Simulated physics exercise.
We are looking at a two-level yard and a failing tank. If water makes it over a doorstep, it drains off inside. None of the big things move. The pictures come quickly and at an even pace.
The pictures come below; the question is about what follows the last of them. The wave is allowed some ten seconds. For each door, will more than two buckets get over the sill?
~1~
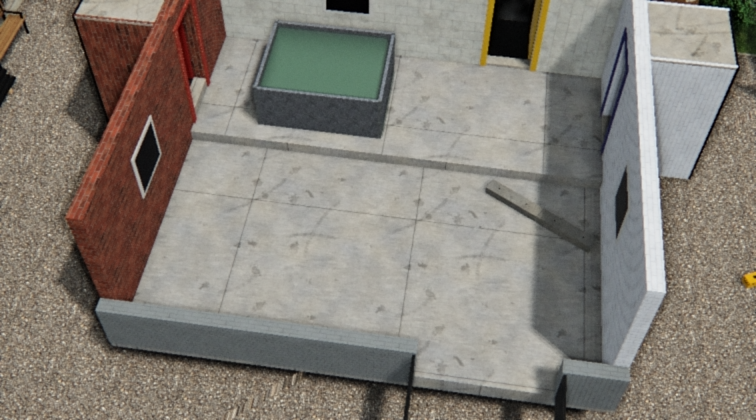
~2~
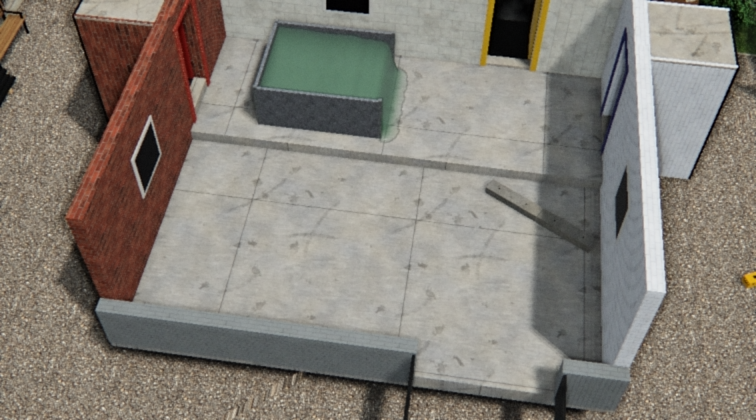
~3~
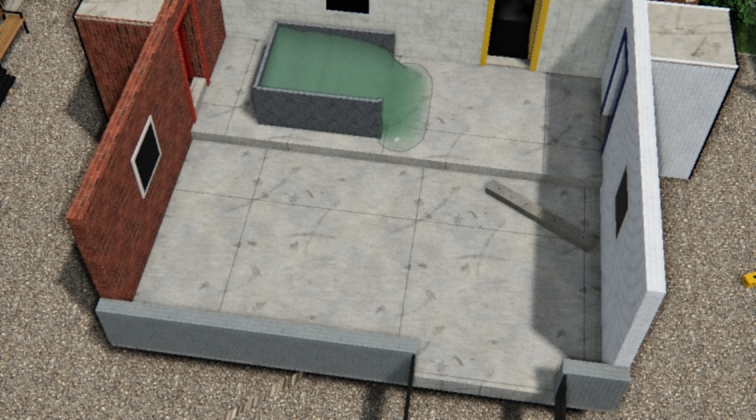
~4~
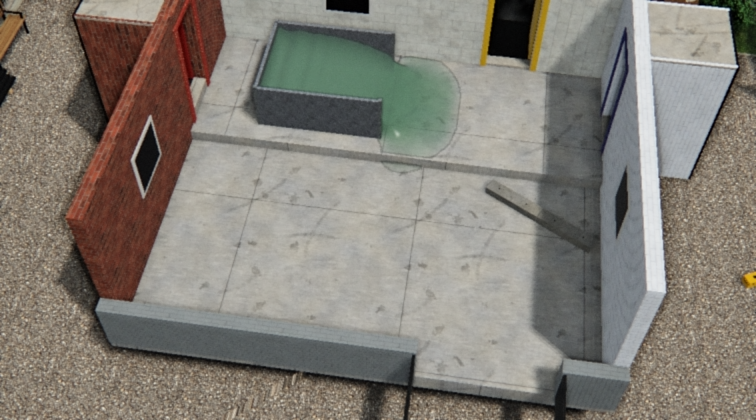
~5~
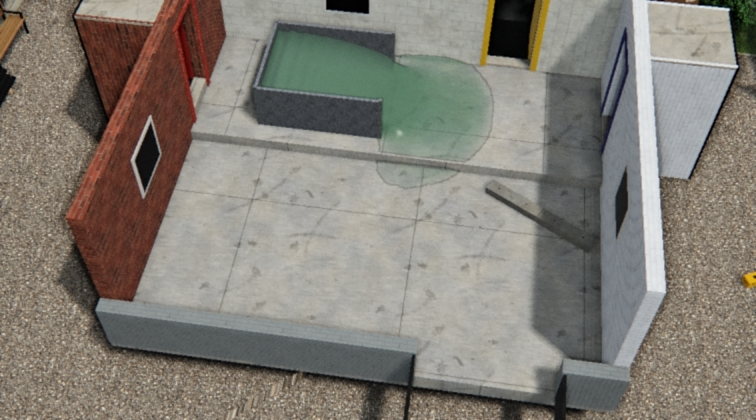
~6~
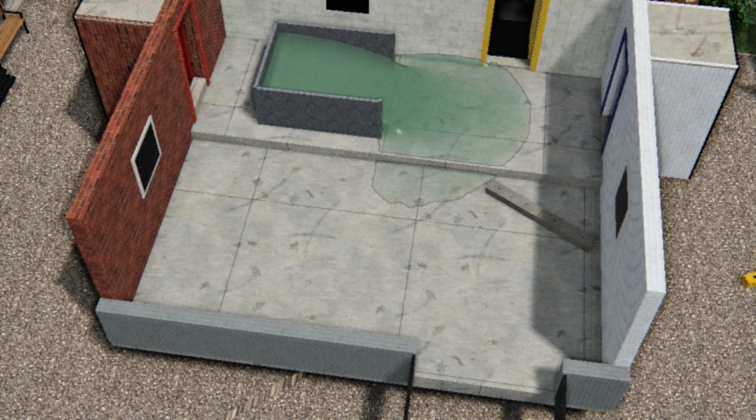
The blue door: Yes, more than two; the red door: No, two or fewer; the yellow door: Yes, more than two.
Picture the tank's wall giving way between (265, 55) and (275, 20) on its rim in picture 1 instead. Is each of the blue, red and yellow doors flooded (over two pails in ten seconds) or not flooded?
Well, the blue door overshoots, the red door overshoots, and the yellow door comes up short.
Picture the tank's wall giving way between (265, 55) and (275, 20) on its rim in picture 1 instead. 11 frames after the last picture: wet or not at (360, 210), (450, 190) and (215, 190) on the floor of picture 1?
In turn: Untouched, untouched, swamped.
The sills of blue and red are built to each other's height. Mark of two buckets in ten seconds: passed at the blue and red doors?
Blue overshoots the limit; red falls short of it.
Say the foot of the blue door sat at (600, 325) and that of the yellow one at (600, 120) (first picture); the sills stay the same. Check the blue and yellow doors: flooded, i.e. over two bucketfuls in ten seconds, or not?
Lab note - blue door overshoots, yellow door overshoots.
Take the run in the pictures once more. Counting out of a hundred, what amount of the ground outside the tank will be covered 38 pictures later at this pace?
Share estimate: About 60 per cent.
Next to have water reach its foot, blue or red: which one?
The one in blue.
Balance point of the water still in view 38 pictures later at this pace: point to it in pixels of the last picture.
(488, 191).
A moment on, water covers 30 % of the floor; the blue door over two buckets in, the red door not reached, the yellow door under two buckets in.
Next, water covers 40 % of the floor; the blue door far over two buckets in, the red door not reached, the yellow door over two buckets in.
Then, water covers 45 % of the floor; the blue door far over two buckets in, the red door not reached, the yellow door over two buckets in.
Later, water covers 60 % of the floor; the blue door far over two buckets in, the red door not reached, the yellow door far over two buckets in.
In the end, water covers 80 % of the floor; the blue door far over two buckets in, the red door not reached, the yellow door far over two buckets in.
